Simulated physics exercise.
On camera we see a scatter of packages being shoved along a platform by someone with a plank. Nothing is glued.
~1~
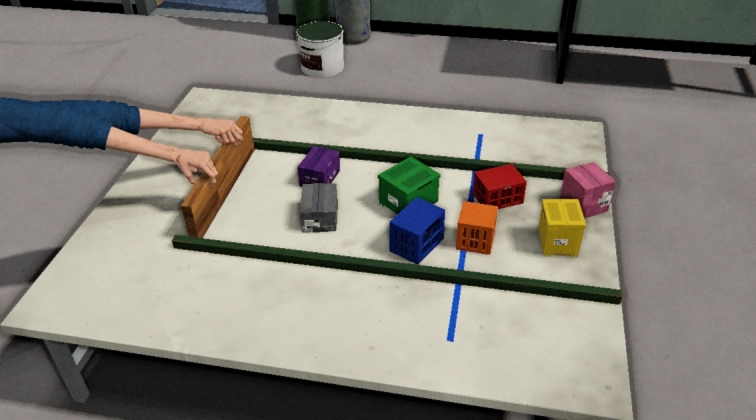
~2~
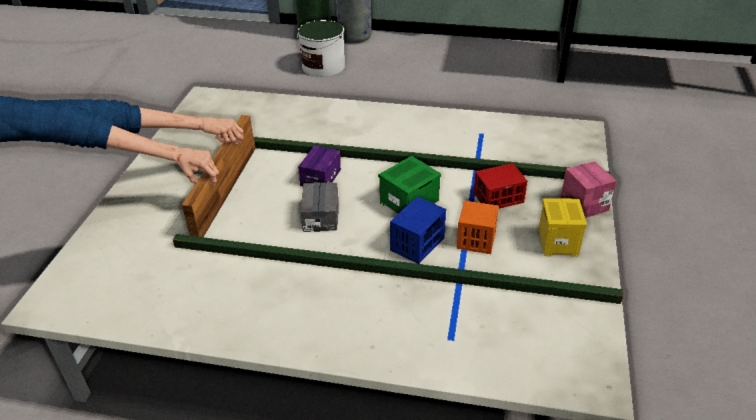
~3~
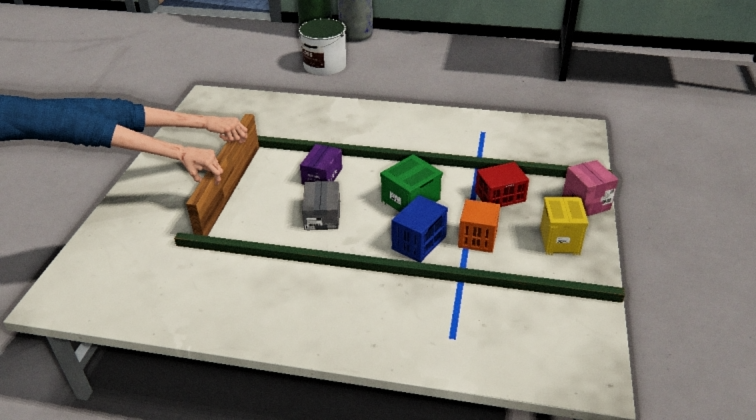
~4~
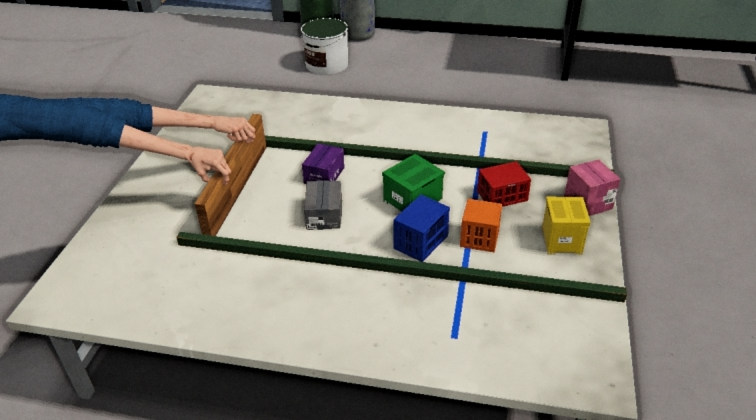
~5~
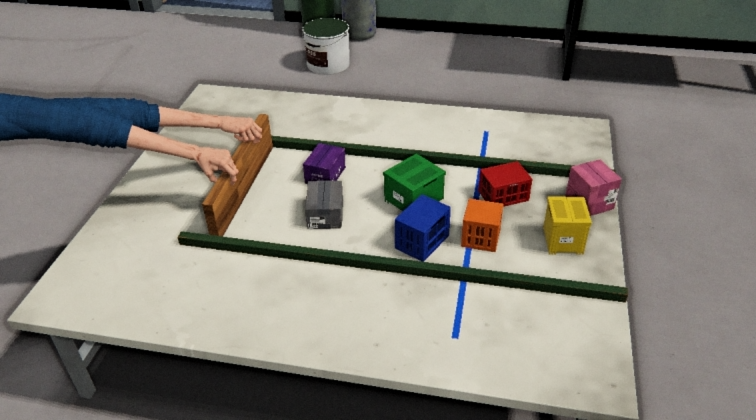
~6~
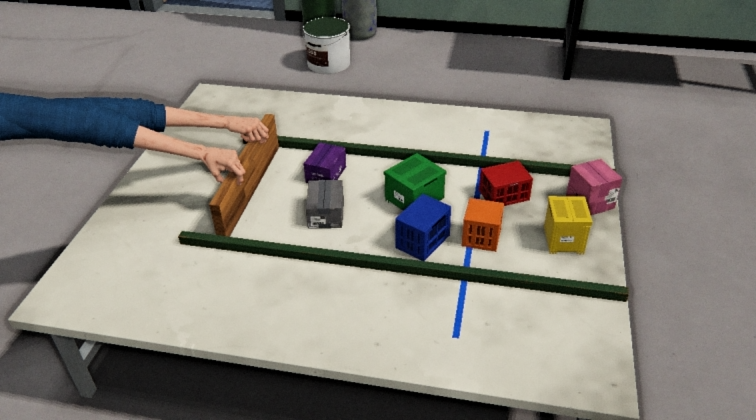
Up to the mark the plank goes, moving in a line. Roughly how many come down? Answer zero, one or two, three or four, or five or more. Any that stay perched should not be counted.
Zero.
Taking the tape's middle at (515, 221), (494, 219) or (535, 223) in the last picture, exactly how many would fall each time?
Per try in turn: 1, 0, 3.
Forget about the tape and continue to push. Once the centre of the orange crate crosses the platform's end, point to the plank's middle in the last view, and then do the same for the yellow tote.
Middle: Roughly (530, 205); roughly (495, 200).
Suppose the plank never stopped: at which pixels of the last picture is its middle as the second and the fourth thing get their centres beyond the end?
About (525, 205), then (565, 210).
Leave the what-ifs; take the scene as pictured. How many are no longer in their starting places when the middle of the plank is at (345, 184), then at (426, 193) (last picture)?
Moved so far: 2, later 6.
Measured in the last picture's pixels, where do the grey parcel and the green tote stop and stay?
In the last picture the grey parcel sits around (490, 226) and the green tote around (524, 198).
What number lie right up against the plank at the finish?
The count is 2.
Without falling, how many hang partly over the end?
I'd say 0 of them.
Early on, none off yet; pink parcel at rest near (593, 187); yellow tote at rest near (567, 225); red crate at rest near (505, 184).
A while later, none off yet; pink parcel at rest near (593, 187); yellow tote at rest near (567, 225); red crate travelled a little near (519, 183).
Finally, the number that fall off is zero.
